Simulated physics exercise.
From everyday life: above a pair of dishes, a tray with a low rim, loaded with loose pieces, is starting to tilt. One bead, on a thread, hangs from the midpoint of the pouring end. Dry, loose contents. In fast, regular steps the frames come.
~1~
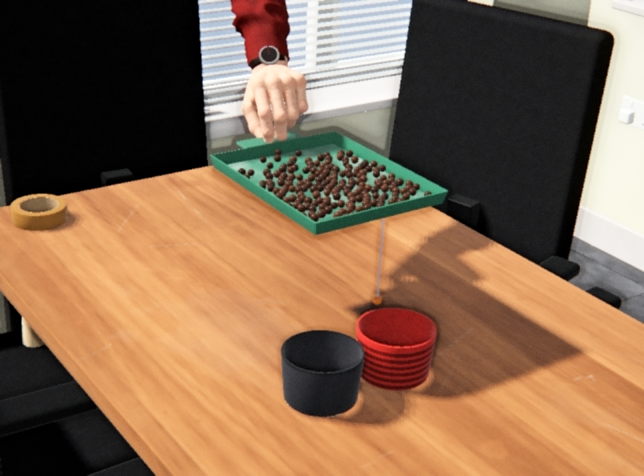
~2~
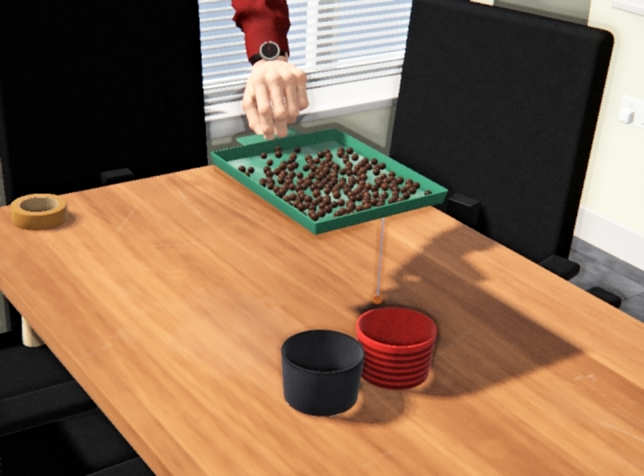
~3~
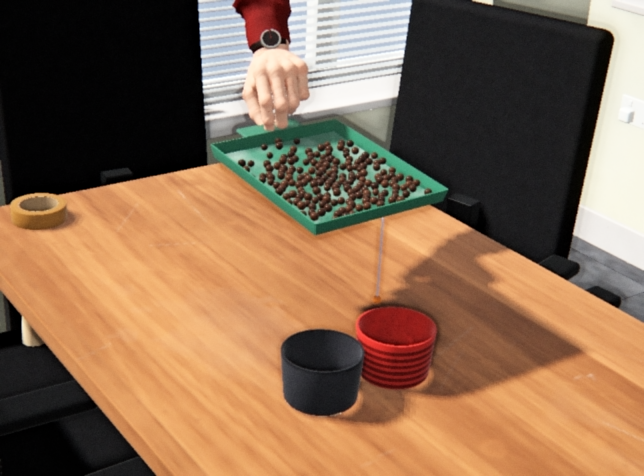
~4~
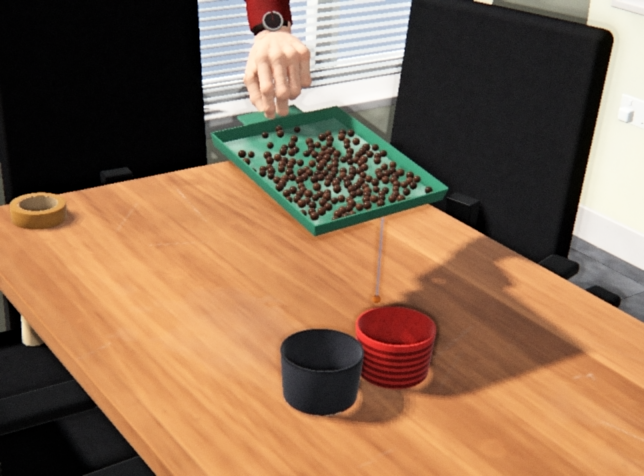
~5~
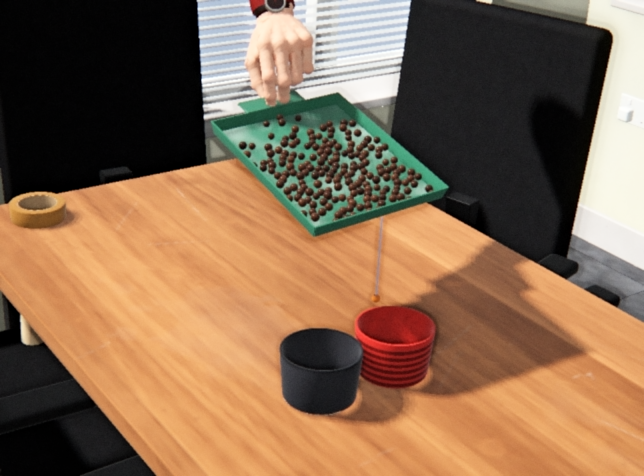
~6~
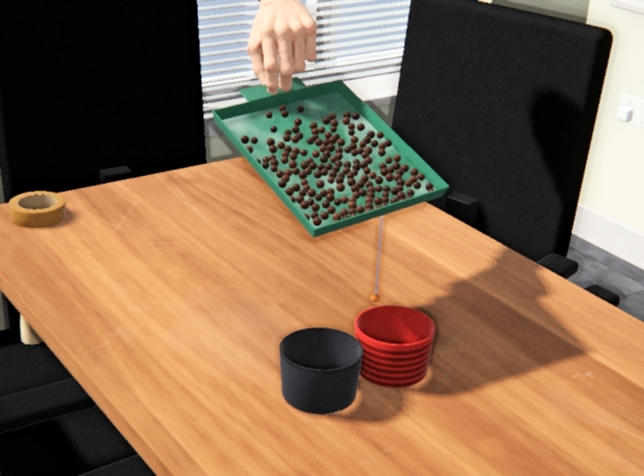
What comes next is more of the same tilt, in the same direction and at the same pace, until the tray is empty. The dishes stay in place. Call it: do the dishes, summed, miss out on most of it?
No, most of it lands in them.
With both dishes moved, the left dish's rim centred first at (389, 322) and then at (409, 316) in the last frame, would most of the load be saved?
Taking them in turn, it's short of half and then short of half.
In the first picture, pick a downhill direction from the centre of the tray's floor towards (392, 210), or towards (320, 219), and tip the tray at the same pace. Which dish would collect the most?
In turn: Right; left.
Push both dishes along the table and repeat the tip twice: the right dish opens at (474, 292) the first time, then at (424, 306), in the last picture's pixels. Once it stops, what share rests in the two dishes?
It comes to near 10 per cent the first time and near 60 per cent the second time.
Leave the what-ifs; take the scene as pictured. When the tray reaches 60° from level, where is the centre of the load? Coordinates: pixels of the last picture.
The middle of the load sits near (356, 201).
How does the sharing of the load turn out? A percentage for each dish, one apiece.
Left dish 60, right dish 30 %.
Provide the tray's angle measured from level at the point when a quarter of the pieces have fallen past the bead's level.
I'd say close to 80 degrees.
Soon, tray tipped steeply; most on the tray; a stray few in the left dish; a stray few in the right dish; a stray few outside both; a small part in the air.
A while on, tray tipped right over; a small part on the tray; about half in the left dish; about a quarter in the right dish; a small part outside both; a small part in the air.
Towards the end, tray tipped past a quarter turn; about half in the left dish; about a third in the right dish; a small part outside both.
Finally, tray tipped past a quarter turn; about half in the left dish; about a third in the right dish; a small part outside both.
